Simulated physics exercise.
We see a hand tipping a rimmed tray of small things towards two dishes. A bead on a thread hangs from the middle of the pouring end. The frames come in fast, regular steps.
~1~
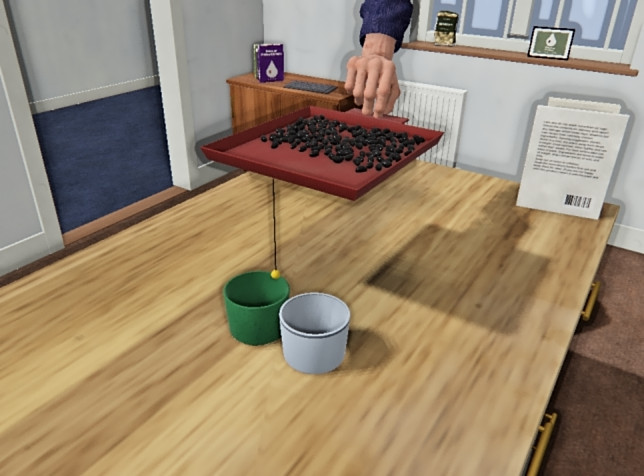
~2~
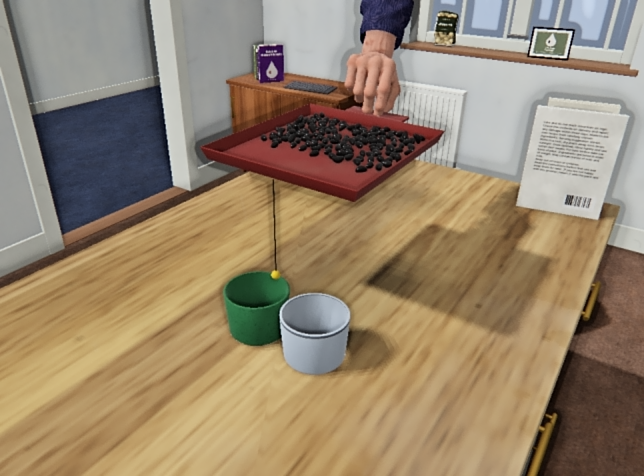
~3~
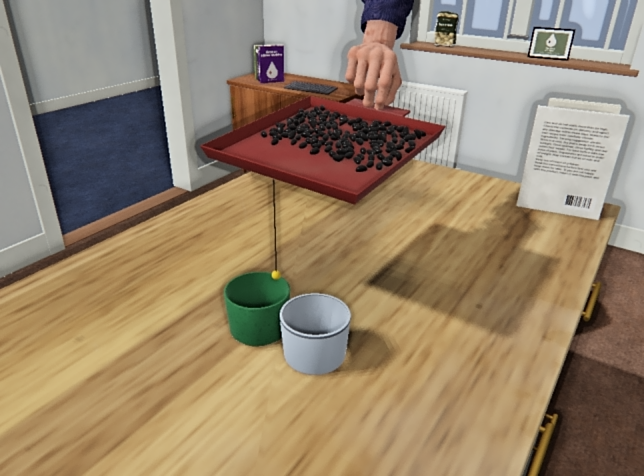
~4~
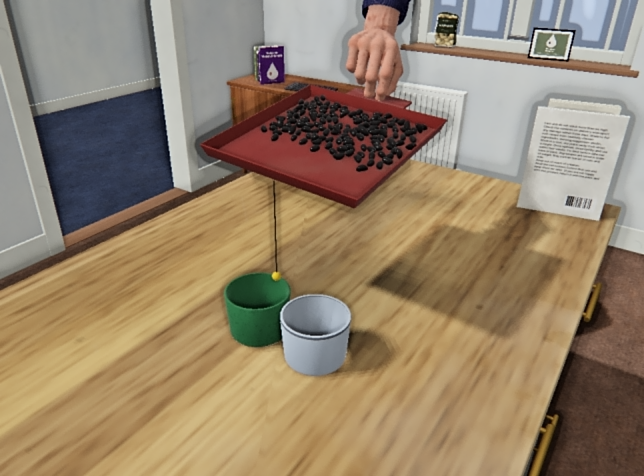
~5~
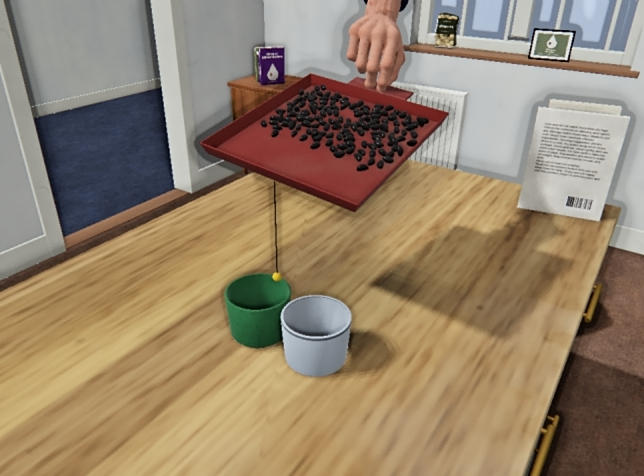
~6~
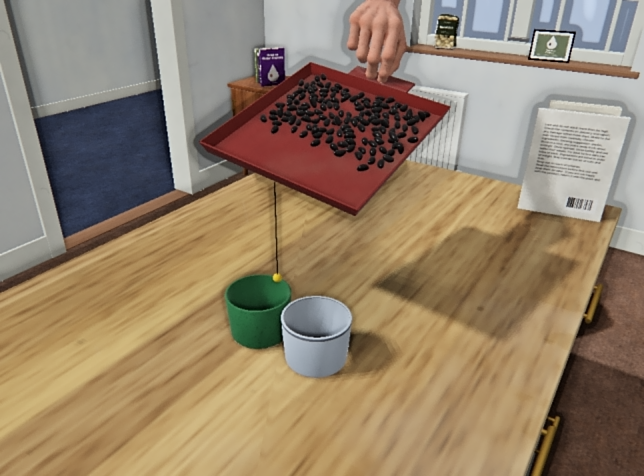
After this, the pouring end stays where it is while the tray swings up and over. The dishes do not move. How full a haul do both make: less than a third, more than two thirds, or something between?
Together they catch from one third to two thirds.
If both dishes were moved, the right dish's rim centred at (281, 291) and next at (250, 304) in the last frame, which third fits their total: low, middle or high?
At the first place under a third, at the second under a third.
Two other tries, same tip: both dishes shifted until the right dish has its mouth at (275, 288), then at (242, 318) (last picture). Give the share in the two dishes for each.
About 0 and 0 per cent.
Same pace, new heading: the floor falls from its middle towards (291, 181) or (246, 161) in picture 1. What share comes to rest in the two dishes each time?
The first gives 40 %, the second 0 %.
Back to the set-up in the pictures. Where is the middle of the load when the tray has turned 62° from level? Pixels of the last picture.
At about (335, 192).
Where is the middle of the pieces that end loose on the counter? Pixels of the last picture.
Close to (360, 379).
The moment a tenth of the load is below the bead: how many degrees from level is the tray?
Near 70 degrees.
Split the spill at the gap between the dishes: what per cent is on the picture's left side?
It comes to 20 per cent or so.
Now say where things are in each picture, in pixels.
The first frame shows corners of the pouring end at (207, 147) and (355, 187), level; middle of the load at (347, 139), black beans; left dish at (237, 321); right dish at (295, 349); bead on its thread at (276, 274).
The second frame shows corners of the pouring end at (207, 147) and (355, 188), level; middle of the load at (347, 138).
The third frame shows corners of the pouring end at (207, 145) and (355, 191), tipped barely, lowest at the right corner; middle of the load at (347, 133).
The fourth frame shows corners of the pouring end at (207, 144) and (355, 195), tipped a little, lowest at the right corner; middle of the load at (348, 127).
The fifth frame shows corners of the pouring end at (206, 142) and (356, 200), tipped a little, lowest at the right corner; middle of the load at (349, 121).
The sixth frame shows corners of the pouring end at (206, 141) and (356, 205), tipped clearly, lowest at the right corner; middle of the load at (349, 115); left dish at (238, 325); right dish at (297, 352).
Soon after the last picture, tray tipped steeply; most on the tray; a stray few in the right dish; a stray few outside both; a small part in the air.
A little later, tray tipped past a quarter turn; a stray few on the tray; about half in the right dish; about a third outside both; a small part in the air.
Later still, tray tipped past a quarter turn; about half in the right dish; about half outside both.
At rest, tray tipped past a quarter turn; about half in the right dish; none in the left dish; about half outside both.
